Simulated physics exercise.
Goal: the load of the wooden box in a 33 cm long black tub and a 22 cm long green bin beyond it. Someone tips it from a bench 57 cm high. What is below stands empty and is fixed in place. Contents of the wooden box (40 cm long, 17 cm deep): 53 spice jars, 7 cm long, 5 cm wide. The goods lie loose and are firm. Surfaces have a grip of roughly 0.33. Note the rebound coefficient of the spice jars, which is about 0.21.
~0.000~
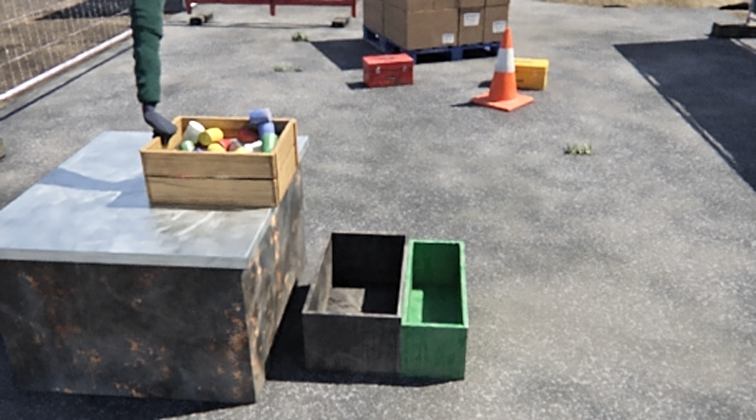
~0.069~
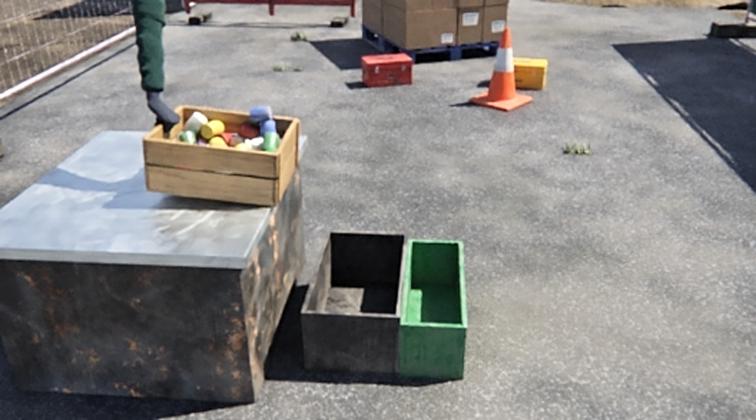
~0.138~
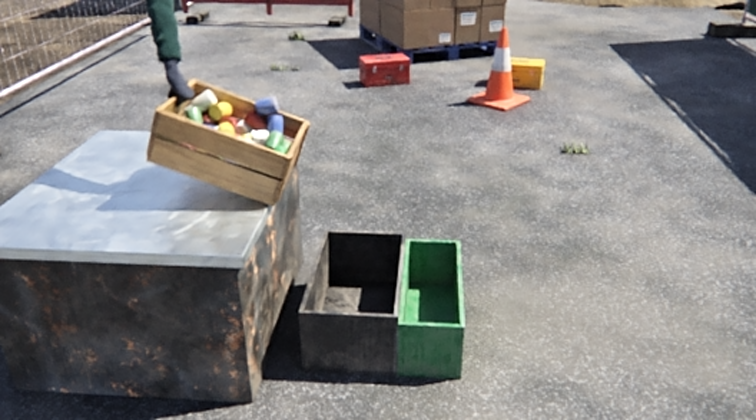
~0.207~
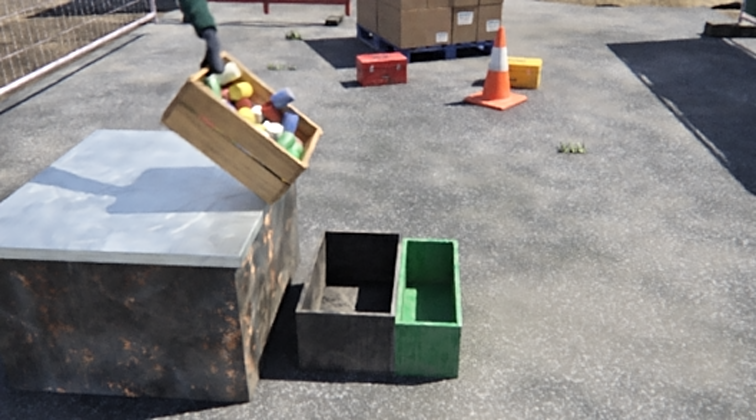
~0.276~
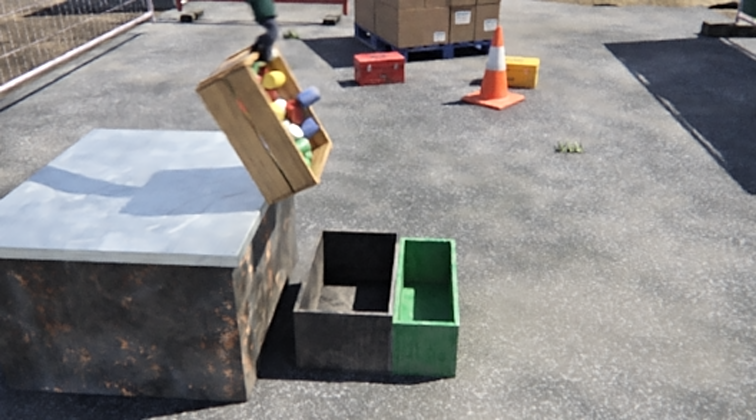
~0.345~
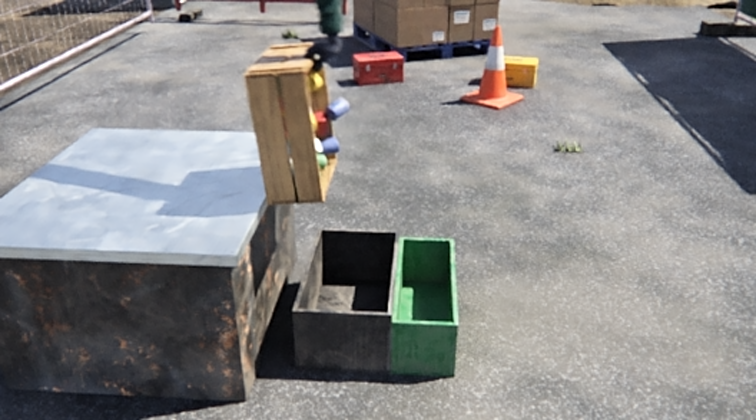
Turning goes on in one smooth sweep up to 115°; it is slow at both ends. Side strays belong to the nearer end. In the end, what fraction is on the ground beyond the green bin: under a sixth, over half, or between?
On the ground beyond the green bin: One sixth to one half of them.
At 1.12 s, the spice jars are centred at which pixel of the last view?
The centre sits near (426, 320).
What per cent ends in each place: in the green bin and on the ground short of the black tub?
Close to 40 and 0 percent respectively.
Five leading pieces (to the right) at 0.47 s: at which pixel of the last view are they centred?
Their mean place is roughly (388, 126) in the last picture.
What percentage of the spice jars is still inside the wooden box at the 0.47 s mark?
Around 70 in a hundred is still inside.
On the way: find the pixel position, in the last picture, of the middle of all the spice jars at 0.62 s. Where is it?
I'd put it close to (398, 218).
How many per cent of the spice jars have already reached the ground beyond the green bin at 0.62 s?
I'd put it near 0 in a hundred by then.
After 0.47 s, tilt 112°; 38 still in the wooden box and 15 in the air.
After 0.62 s, tilt 115°; 7 still in the wooden box, 2 in the black tub, 3 in the green bin and 41 in the air.
After 0.84 s, tilt 115°; 1 still in the wooden box, 9 in the black tub, 19 in the green bin, 15 on the ground beyond the green bin and 9 in the air.
Outcome (at 1.12 s), 16 in the black tub, 20 in the green bin and 17 on the ground beyond the green bin. Asked share, 17 of 53, 32 per cent.
